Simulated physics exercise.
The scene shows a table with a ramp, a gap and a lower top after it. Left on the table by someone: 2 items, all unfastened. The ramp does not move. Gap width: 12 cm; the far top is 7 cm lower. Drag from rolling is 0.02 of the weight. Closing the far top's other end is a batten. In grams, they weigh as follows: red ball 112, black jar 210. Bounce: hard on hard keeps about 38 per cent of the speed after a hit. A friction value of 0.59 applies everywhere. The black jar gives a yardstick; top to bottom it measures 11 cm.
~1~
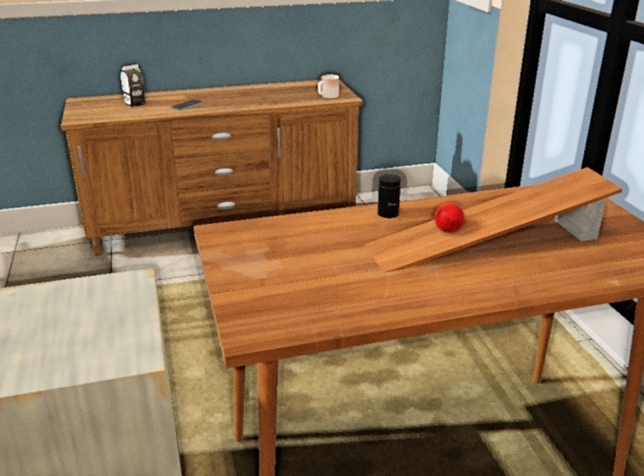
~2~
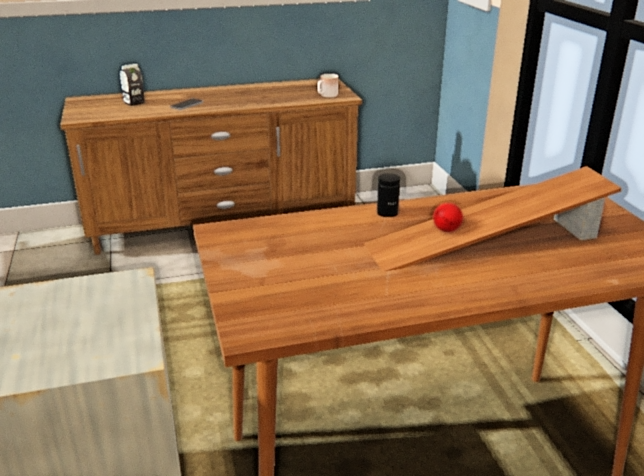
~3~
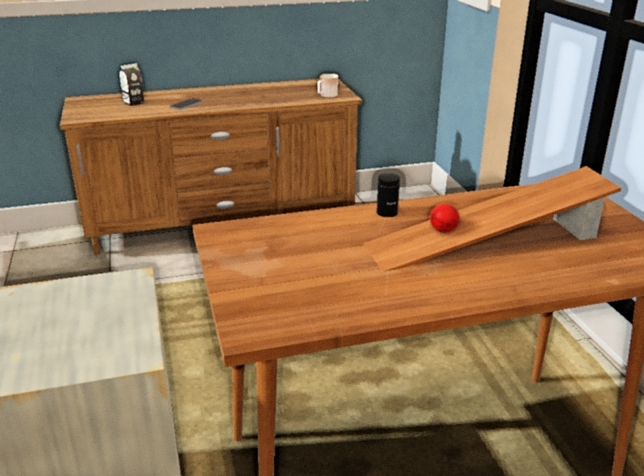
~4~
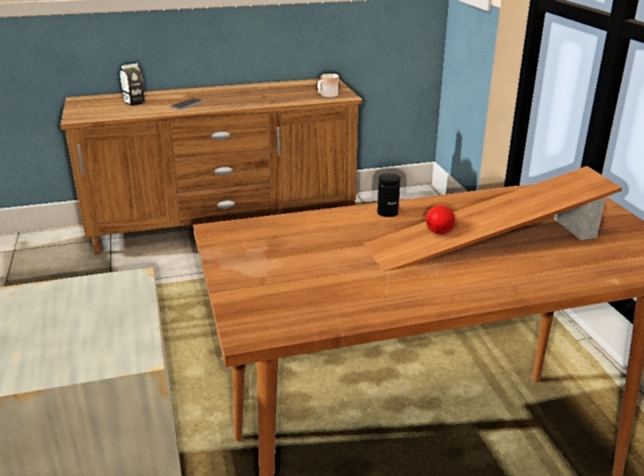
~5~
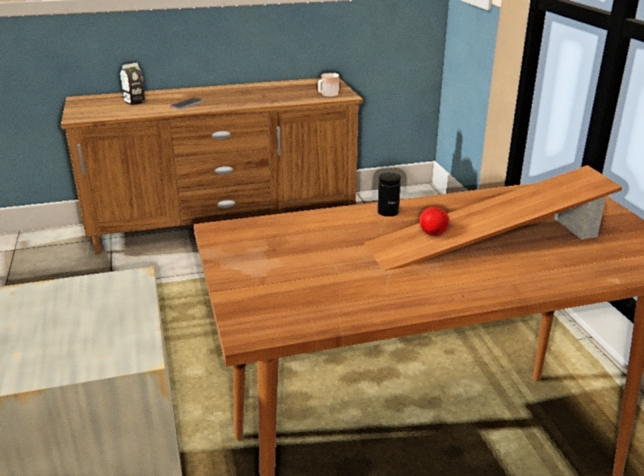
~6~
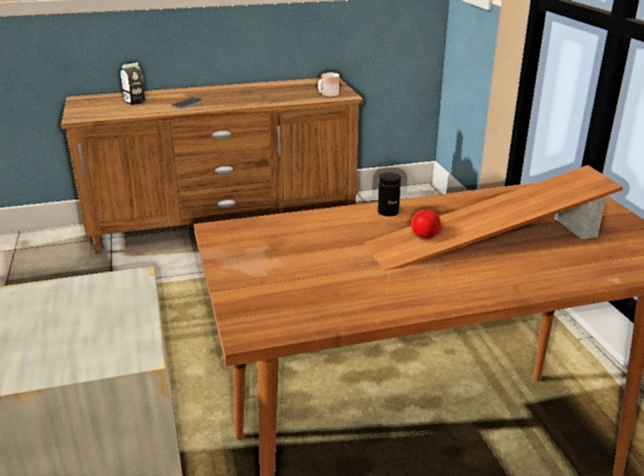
A wooden table held a sloping board propped up at its right end, and a red ball on it rolled slowly down to the left, while the black jar behind it stayed still.
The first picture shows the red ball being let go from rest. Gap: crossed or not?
Not crossed, it falls in.
Then, 0.30 s past the last view, edge 37 cm away; red ball near (356, 246).
Then, 0.80 s past the last view, edge 1 cm away; red ball near (210, 265).
Then, 1.10 s past the last view, down in the gap; red ball near (213, 332).
Then, 1.40 s past the last view, down in the gap; red ball near (287, 462).
Finally, down in the gap; black jar still in place (within 8 cm).
